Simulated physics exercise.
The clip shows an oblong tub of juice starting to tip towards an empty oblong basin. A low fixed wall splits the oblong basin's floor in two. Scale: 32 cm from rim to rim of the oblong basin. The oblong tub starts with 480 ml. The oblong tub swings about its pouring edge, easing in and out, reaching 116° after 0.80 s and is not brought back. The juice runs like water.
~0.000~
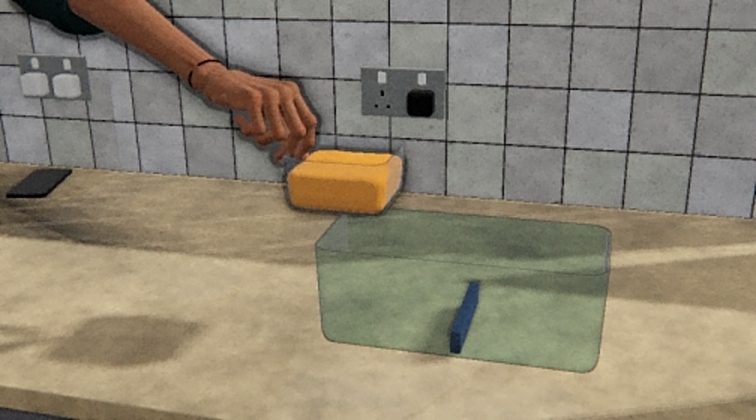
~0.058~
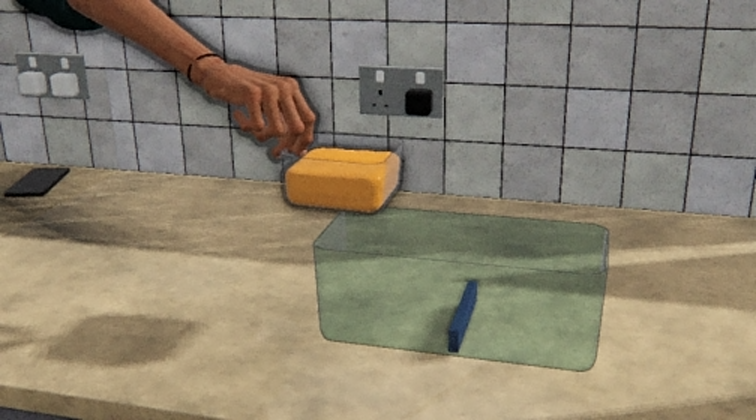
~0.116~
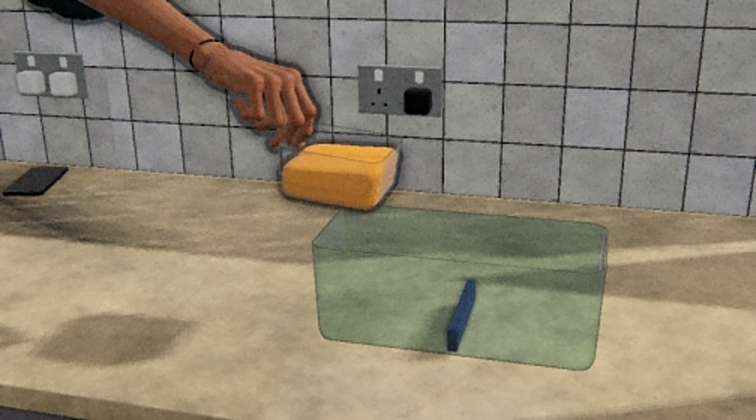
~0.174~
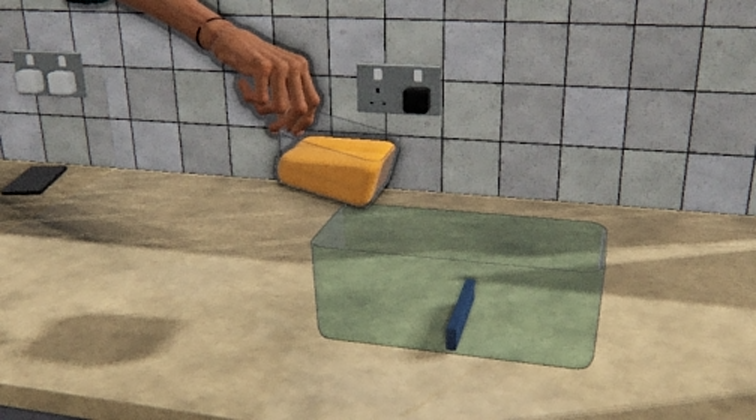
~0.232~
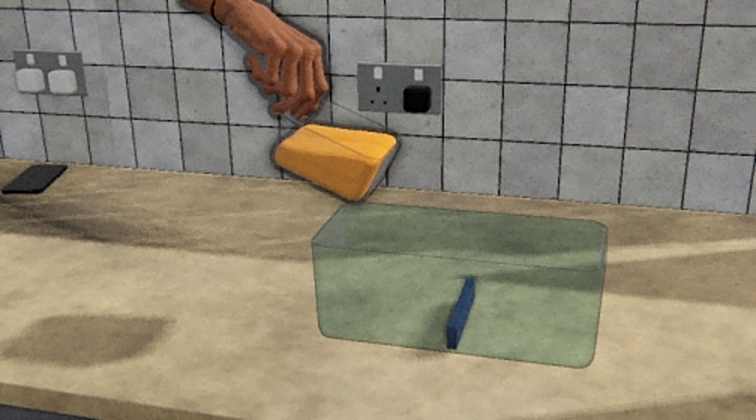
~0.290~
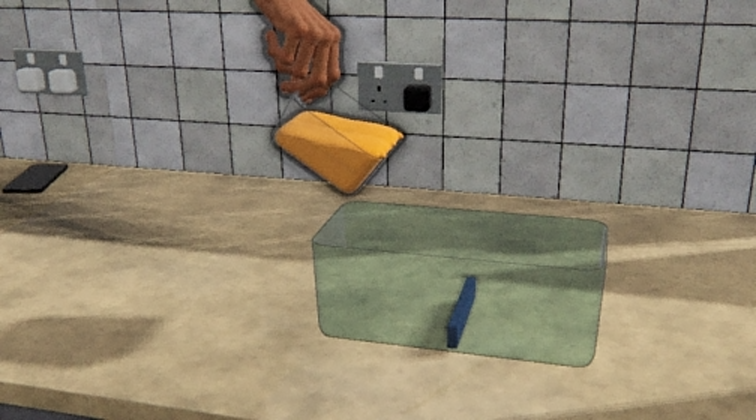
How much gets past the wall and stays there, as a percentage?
About 66 per cent.
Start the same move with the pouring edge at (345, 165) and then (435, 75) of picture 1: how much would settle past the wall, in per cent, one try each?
First 15, then 75 per cent.
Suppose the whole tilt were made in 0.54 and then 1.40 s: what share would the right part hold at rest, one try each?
In turn about 65 and 60 per cent.
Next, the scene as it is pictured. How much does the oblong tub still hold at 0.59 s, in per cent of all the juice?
Near 20 in a hundred.
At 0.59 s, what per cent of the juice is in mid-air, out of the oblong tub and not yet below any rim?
About 54 per cent.
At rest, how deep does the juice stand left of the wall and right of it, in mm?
Left about 8 mm, right about 16 mm.
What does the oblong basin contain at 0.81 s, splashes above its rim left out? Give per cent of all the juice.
About 94 per cent.
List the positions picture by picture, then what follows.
Tilt 0°; pouring edge (396, 154); surface from (302, 161) to (395, 167); the oblong basin's rim runs from (331, 227) to (609, 252); the wall's top is at (466, 307), in the first frame.
Tilt 2°; pouring edge (394, 153); surface from (299, 159) to (393, 165), in the second frame.
Tilt 6°; pouring edge (393, 152); surface from (296, 154) to (391, 160), in the third frame.
Tilt 13°; pouring edge (391, 151); surface from (293, 146) to (390, 154), in the fourth frame.
Tilt 22°; pouring edge (391, 150); surface from (292, 135) to (391, 146), in the fifth frame.
Tilt 34°; pouring edge (391, 149); surface from (289, 120) to (394, 140); 1 per cent is over the edge, in the sixth frame.
After 0.59 s the tilt is 98° and 20 per cent is still to pour, 12 is left of the wall and 15 right of it.
After 0.81 s the tilt is 116° and 0 per cent is still to pour, 22 is left of the wall and 71 right of it.
After 1.05 s the tilt is 116° and 0 per cent is still to pour, 33 is left of the wall and 66 right of it.
After 1.30 s the tilt is 116° and 0 per cent is still to pour, 33 is left of the wall and 66 right of it.
In the end 33 per cent lies left of the wall, 66 right of it and 1 outside.
